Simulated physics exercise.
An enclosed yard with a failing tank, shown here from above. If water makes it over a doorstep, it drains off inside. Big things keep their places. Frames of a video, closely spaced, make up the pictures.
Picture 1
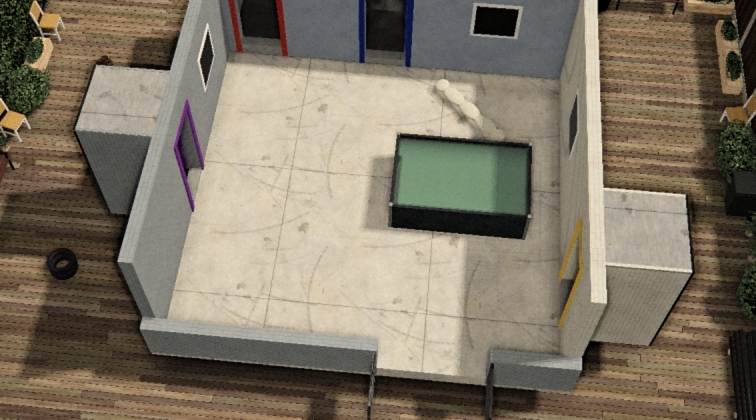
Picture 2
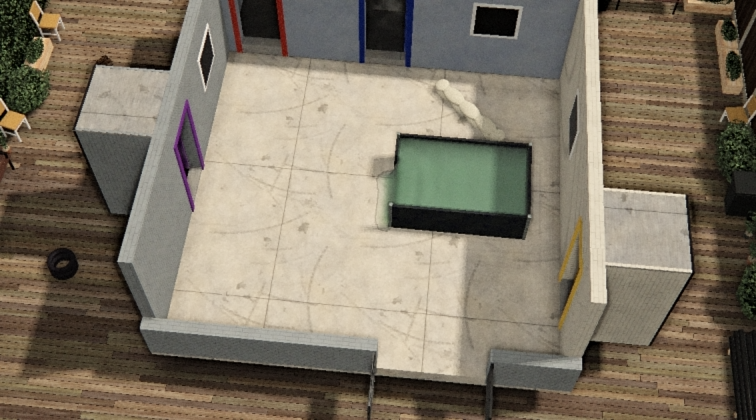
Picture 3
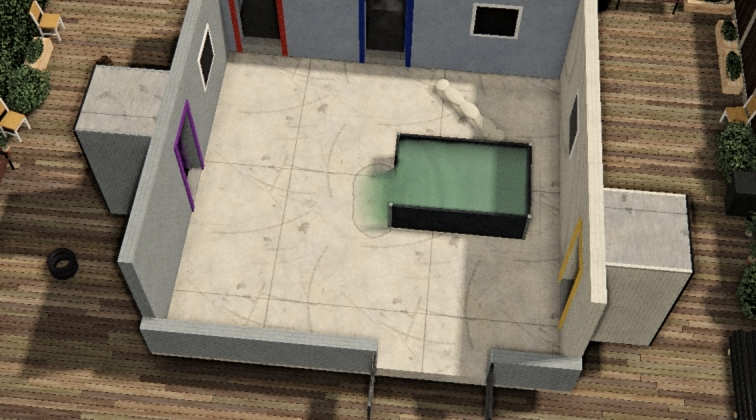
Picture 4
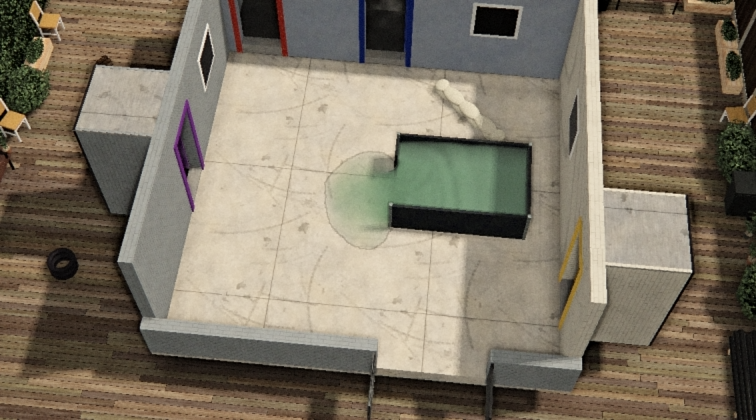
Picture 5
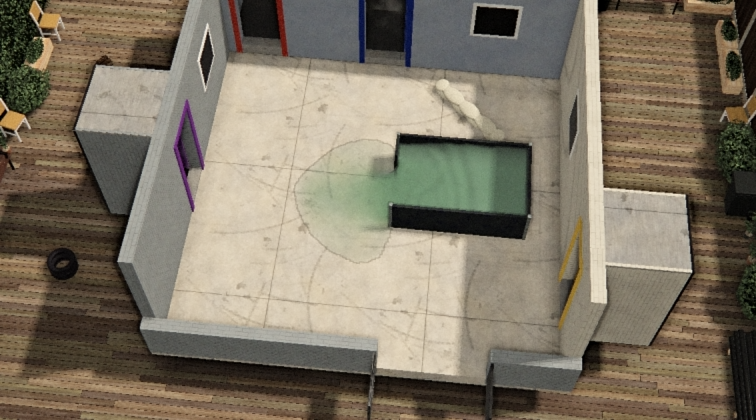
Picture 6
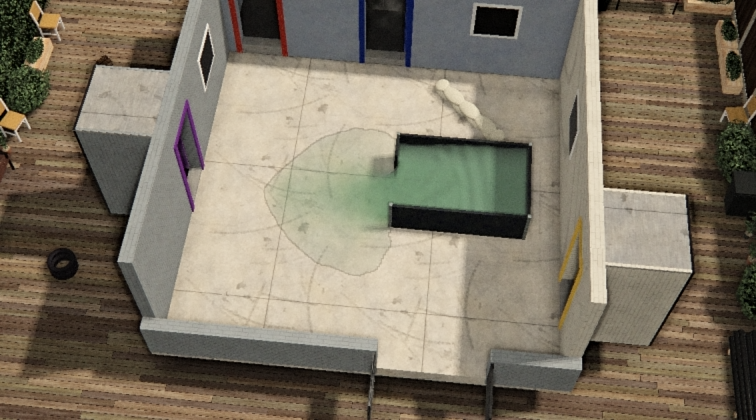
In a walled yard seen from above, the left side of a dark-edged tank opened up and green water poured out, spreading leftward across the pale floor in a widening, thinning puddle.
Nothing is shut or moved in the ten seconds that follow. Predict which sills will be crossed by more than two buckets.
The yellow door lets in little enough there; the purple door lets too much in there; the red door lets in little enough there; the blue door lets in little enough there.
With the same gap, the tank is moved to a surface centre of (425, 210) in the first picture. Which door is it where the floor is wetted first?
The purple one.
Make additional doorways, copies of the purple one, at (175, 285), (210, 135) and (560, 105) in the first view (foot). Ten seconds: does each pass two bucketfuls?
Well, the first breaks the limit, the next breaks the limit, and the last remains within bounds.
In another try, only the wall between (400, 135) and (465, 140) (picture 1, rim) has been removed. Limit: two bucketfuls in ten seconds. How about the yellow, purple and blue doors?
Taking them in turn, the yellow door comes up short, the purple door comes up short, the blue door crosses the line.
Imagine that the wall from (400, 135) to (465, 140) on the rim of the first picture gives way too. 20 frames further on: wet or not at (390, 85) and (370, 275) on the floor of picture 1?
Submerged, then unwetted.
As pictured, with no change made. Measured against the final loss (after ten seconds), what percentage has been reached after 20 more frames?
Roughly 55 percent.
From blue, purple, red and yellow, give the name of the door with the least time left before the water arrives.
That would be the door marked purple.
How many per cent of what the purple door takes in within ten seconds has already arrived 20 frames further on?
Around 80 %.
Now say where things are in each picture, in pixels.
Still water in the tank at (462, 177), in the first frame.
Water pours out at (394, 195) and has run to (387, 174), in the second frame.
The front is at (360, 176), out from the gap at (394, 195), in the third frame.
The front is at (330, 181), out from the gap at (394, 196), in the fourth frame.
The front is at (300, 183), out from the gap at (394, 196), in the fifth frame.
Water pours out at (394, 196) and has run to (269, 195), in the sixth frame.
A moment on, water covers 30 % of the floor; the yellow door not reached, the purple door under two buckets in, the red door not reached, the blue door not reached.
Next, water covers 45 % of the floor; the yellow door not reached, the purple door over two buckets in, the red door not reached, the blue door not reached.
Then, water covers 45 % of the floor; the yellow door not reached, the purple door far over two buckets in, the red door wet at the sill, nothing in, the blue door not reached.
Later, water covers 70 % of the floor; the yellow door not reached, the purple door far over two buckets in, the red door wet at the sill, nothing in, the blue door wet at the sill, nothing in.
In the end, water covers 95 % of the floor; the yellow door wet at the sill, nothing in, the purple door far over two buckets in, the red door wet at the sill, nothing in, the blue door wet at the sill, nothing in.
